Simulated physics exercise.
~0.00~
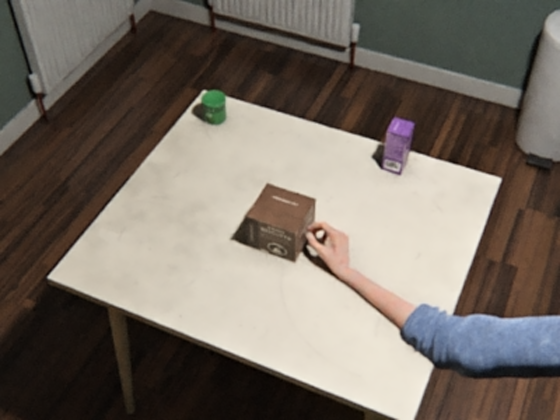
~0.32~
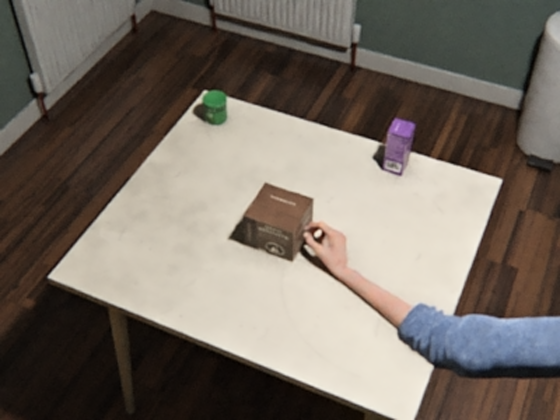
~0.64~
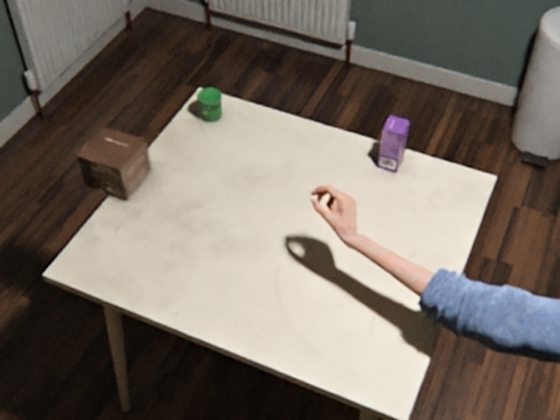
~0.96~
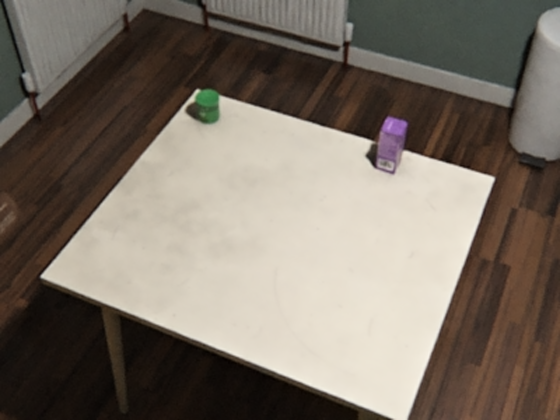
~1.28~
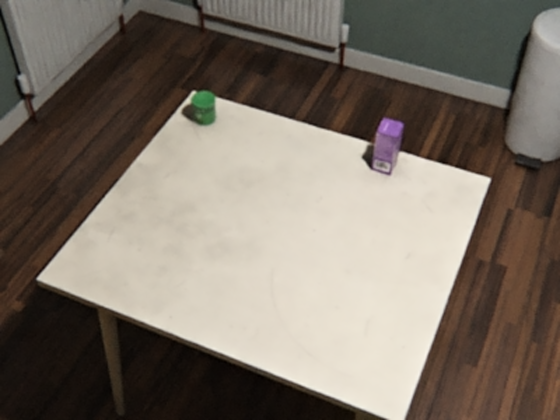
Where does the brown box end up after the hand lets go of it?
It goes over the left edge and falls off the table.
